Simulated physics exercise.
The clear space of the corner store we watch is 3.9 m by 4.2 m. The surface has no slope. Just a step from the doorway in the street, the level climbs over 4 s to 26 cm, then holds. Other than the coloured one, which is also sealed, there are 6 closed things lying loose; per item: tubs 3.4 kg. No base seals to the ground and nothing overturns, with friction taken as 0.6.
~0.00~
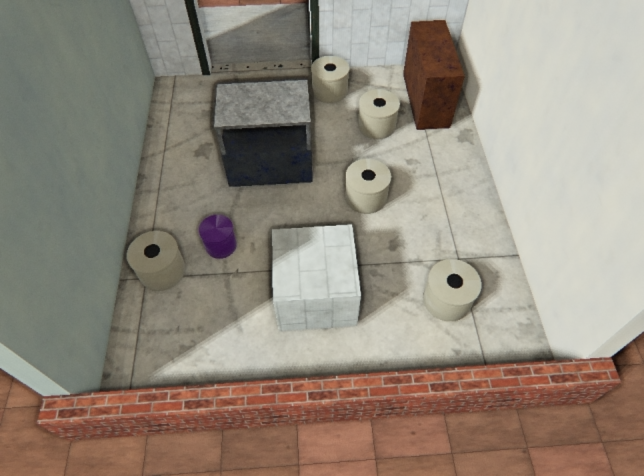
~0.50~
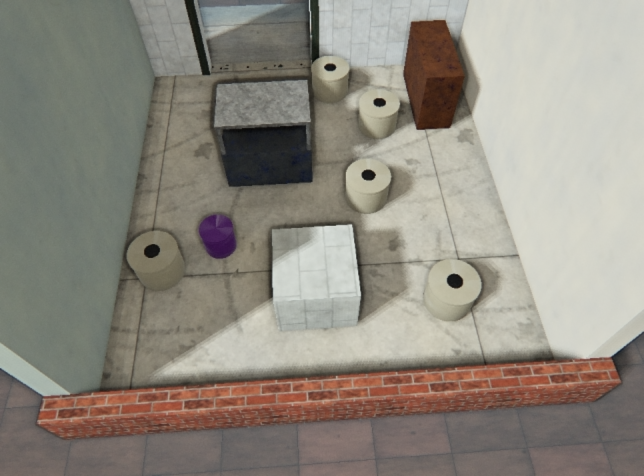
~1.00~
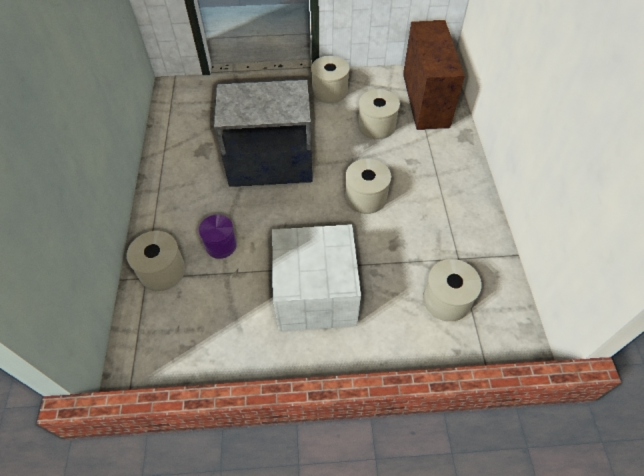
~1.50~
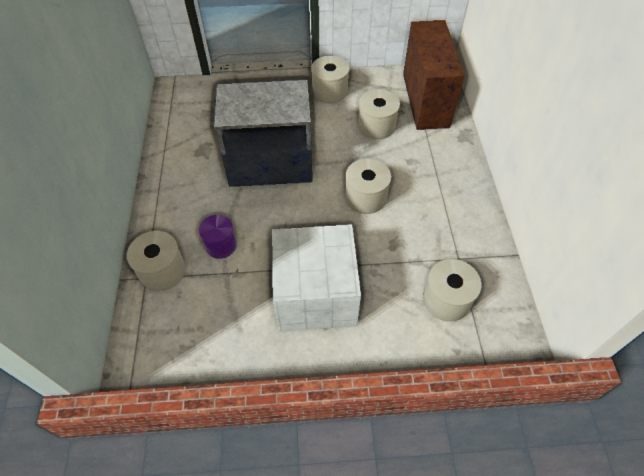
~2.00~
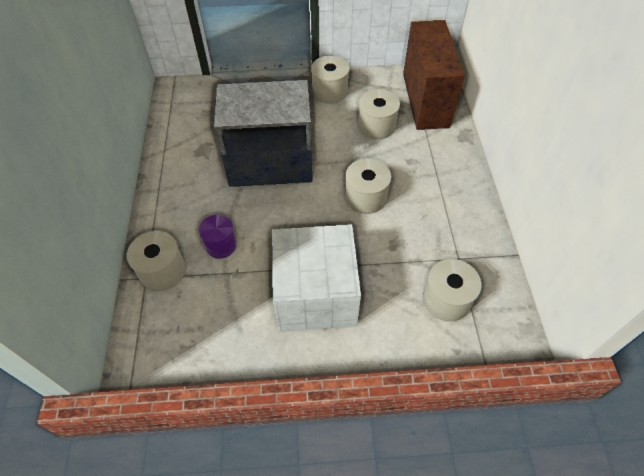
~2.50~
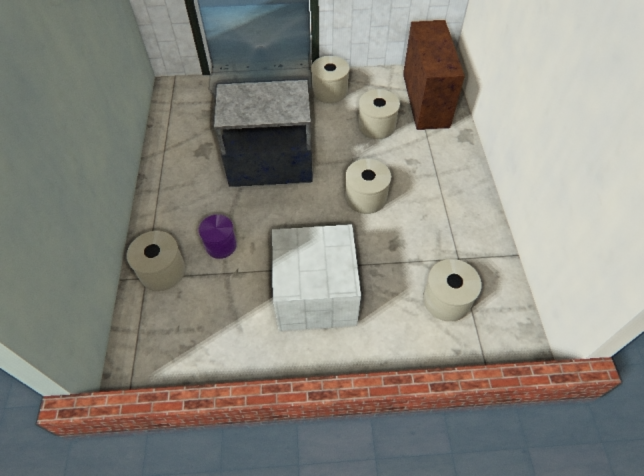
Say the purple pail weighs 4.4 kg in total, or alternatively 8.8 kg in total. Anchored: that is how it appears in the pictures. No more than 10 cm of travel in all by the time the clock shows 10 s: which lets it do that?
Extra weight is needed.
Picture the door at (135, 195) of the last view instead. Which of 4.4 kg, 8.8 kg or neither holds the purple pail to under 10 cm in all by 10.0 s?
Result: Nothing offered works.
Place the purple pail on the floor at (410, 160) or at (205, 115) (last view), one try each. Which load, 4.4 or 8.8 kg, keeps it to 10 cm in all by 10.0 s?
Taking the two spots in turn, neither keeps it, then neither keeps it.
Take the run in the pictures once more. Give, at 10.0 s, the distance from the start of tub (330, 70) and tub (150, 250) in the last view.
Shifts: 20 cm / 250 cm.
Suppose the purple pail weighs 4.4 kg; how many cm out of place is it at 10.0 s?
I'd put it at about 20 cm.
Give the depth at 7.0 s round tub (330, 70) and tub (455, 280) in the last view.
Around 3 cm and 3 cm.
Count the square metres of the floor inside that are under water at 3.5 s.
Wet area: Approx. 3.0 m2.
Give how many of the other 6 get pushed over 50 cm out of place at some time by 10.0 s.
The tally stands at 4.
After 3.5 s the purple pail would be 0 cm from its start with 4.4 kg and 0 cm from its start with 8.8 kg; 0 cm of water round it then.
After 4.5 s the purple pail would be 0 cm from its start with 4.4 kg and 0 cm from its start with 8.8 kg; 1 cm of water round it then.
After 7.0 s the purple pail would be 14 cm from its start with 4.4 kg and 0 cm from its start with 8.8 kg; 5 cm of water round it then.
After 10.0 s the purple pail would be 22 cm from its start with 4.4 kg and 0 cm from its start with 8.8 kg; 7 cm of water round it then.
